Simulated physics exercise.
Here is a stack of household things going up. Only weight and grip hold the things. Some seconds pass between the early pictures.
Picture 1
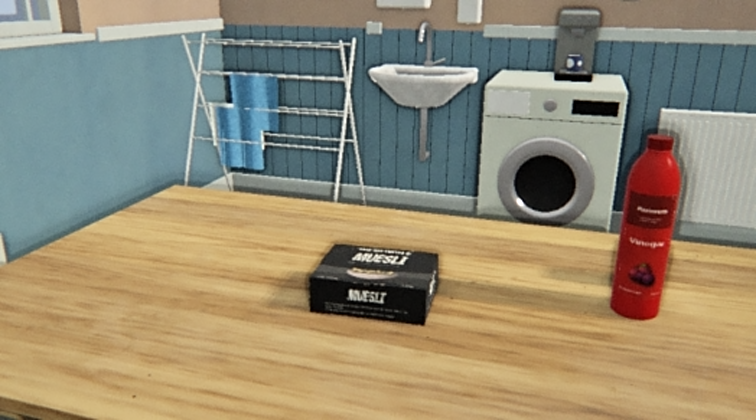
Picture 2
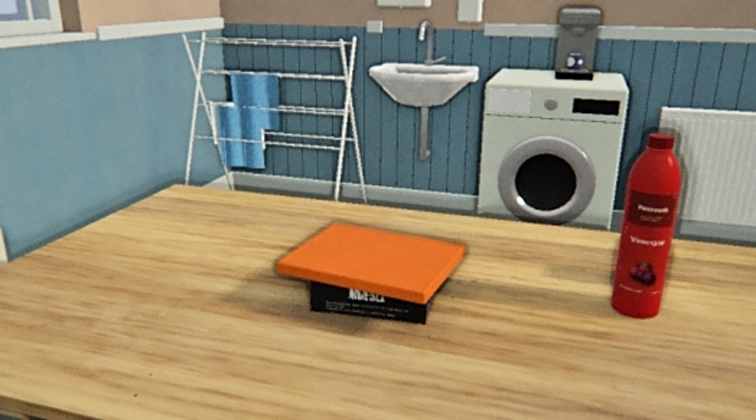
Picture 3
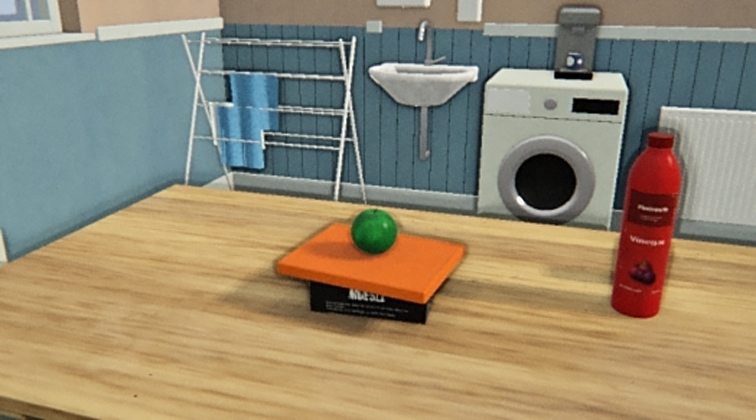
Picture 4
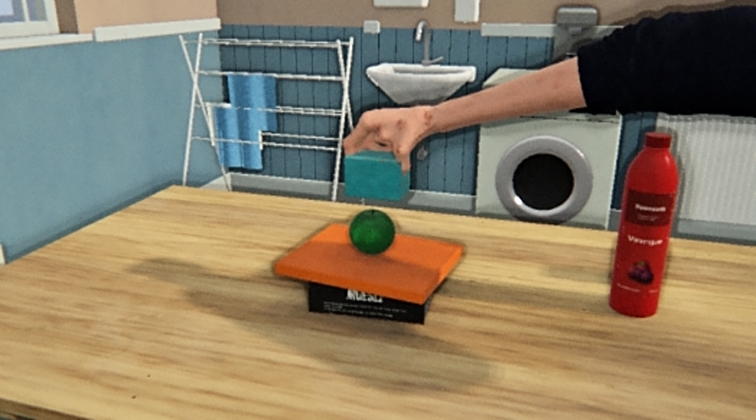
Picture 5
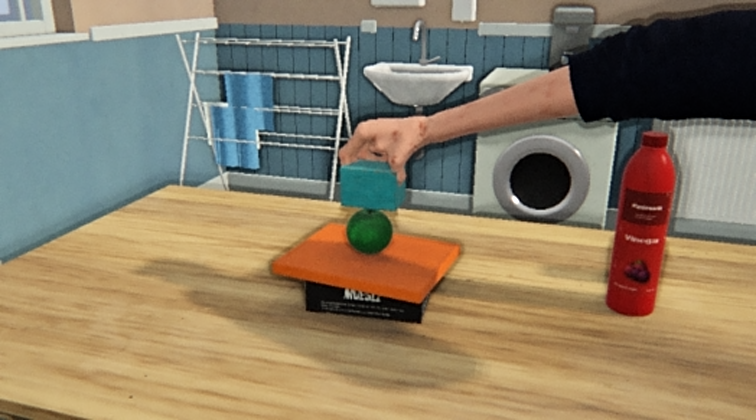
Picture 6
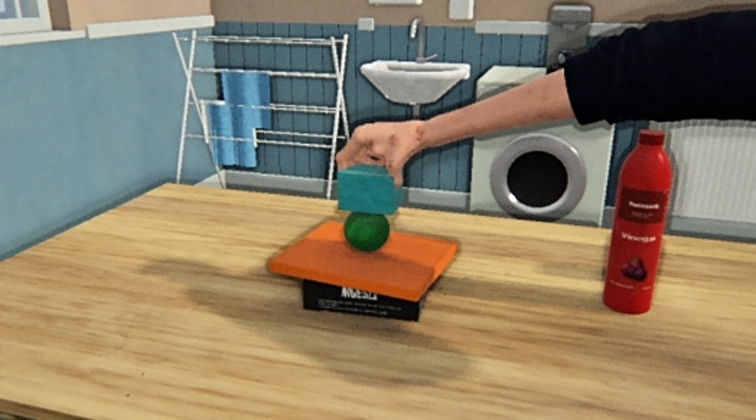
On a laundry room table, an orange tray and green apple appear stacked on a muesli box, a hand lowering a turquoise block onto the apple.
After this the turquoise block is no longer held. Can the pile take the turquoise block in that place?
In the end the pile gives way.
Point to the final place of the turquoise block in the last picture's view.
Around (488, 304).
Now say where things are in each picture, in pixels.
The last thing is not in view yet; red bottle (647, 228), in the first frame.
The last thing is not in view yet, in the second frame.
The last thing is not in view yet, in the third frame.
Coming down; turquoise block (378, 175); orange tray (372, 259), in the fourth frame.
Coming down; turquoise block (373, 184); green apple (369, 231), in the fifth frame.
Set down, still held; turquoise block (370, 189); red bottle (638, 223), in the sixth frame.
Then, 0.40 s past the last view, turquoise block rocked 43° from its first pose near (395, 201).
Then, 0.50 s past the last view, turquoise block now fallen.
Then, 0.70 s past the last view, things are still on the move.
Then, 0.80 s past the last view, as before.
Finally, fallen, turquoise block; the other 5 still in place. Final places as the last picture's camera would see them, turquoise block near (488, 304). The pile loses its balance.
